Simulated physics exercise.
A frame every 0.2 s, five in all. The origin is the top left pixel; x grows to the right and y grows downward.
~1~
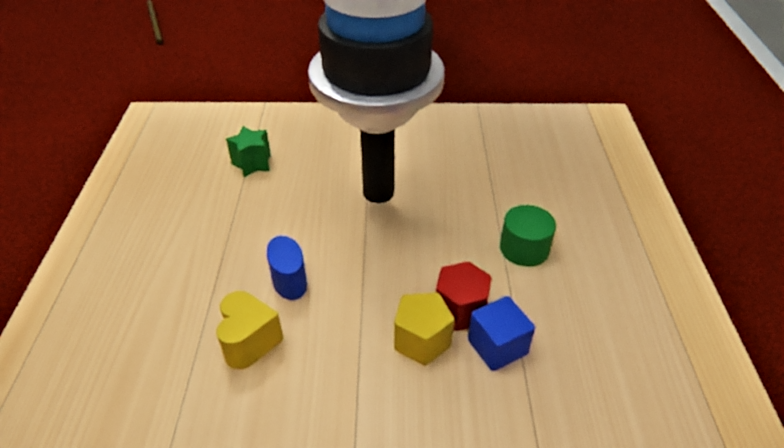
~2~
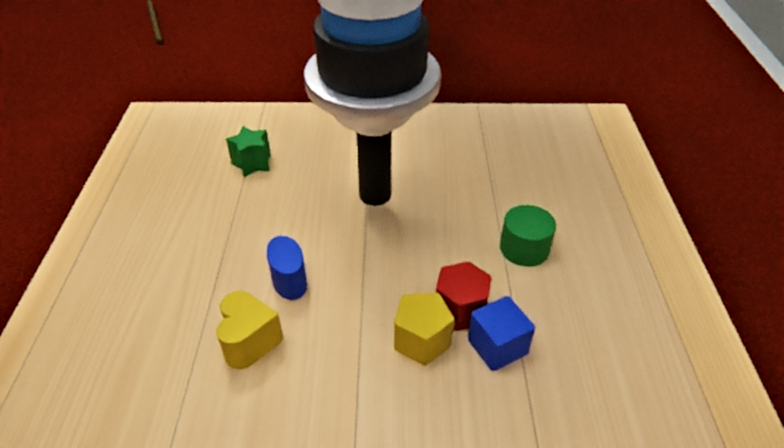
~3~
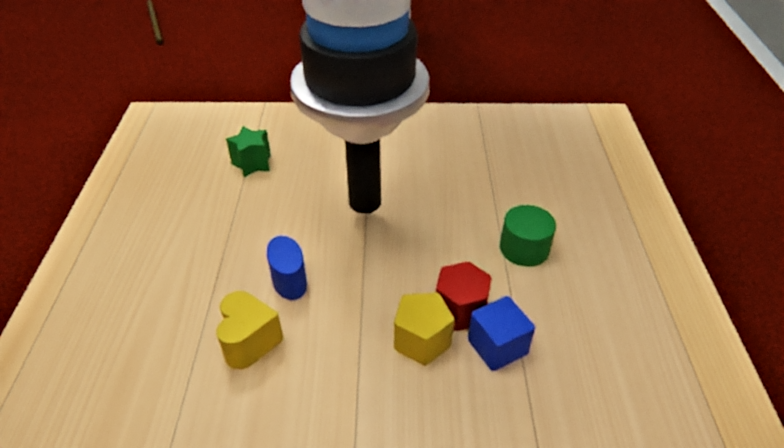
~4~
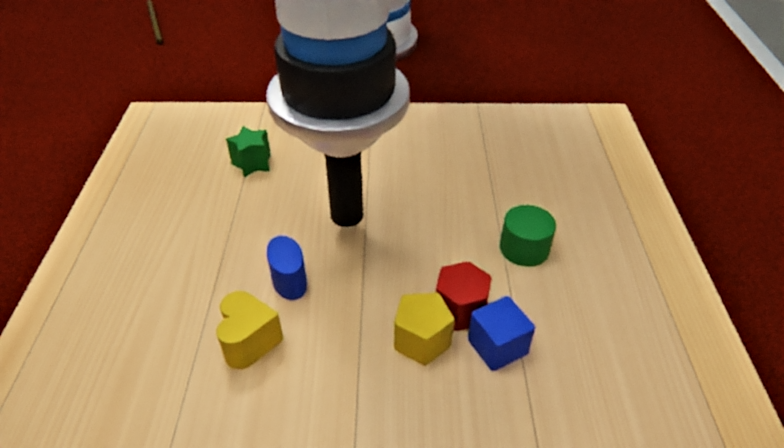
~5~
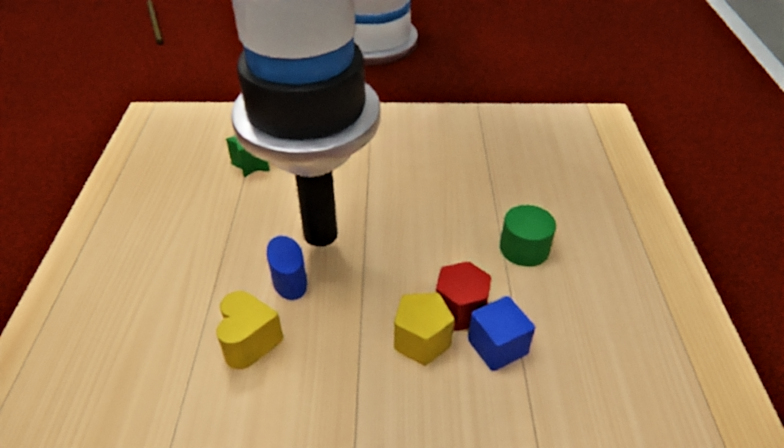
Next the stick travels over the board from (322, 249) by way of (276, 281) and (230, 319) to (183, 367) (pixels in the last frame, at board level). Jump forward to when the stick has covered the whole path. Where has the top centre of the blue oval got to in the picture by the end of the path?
Around pixel (180, 374).
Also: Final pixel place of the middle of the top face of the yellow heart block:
I think it will end close to (216, 396).
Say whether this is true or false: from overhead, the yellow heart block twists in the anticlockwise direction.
True
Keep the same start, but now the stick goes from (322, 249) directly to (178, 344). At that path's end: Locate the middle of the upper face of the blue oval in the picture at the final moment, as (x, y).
So, by the moment the path ends, you'll find the top centre of the blue oval at (181, 347).
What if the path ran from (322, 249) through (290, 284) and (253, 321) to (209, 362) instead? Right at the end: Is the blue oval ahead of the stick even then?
Yes, that is what happens.
On the path given first. One third of the way, stick (273, 267); blue oval (259, 282), turned 45° anticlockwise.
Two thirds of the way, stick (226, 306); yellow heart block (221, 361), turned 45° anticlockwise; blue oval (217, 324), turned 70° anticlockwise.
At the end, stick (177, 353); yellow heart block (216, 396), turned 85° anticlockwise; blue oval (180, 374), turned 110° anticlockwise.
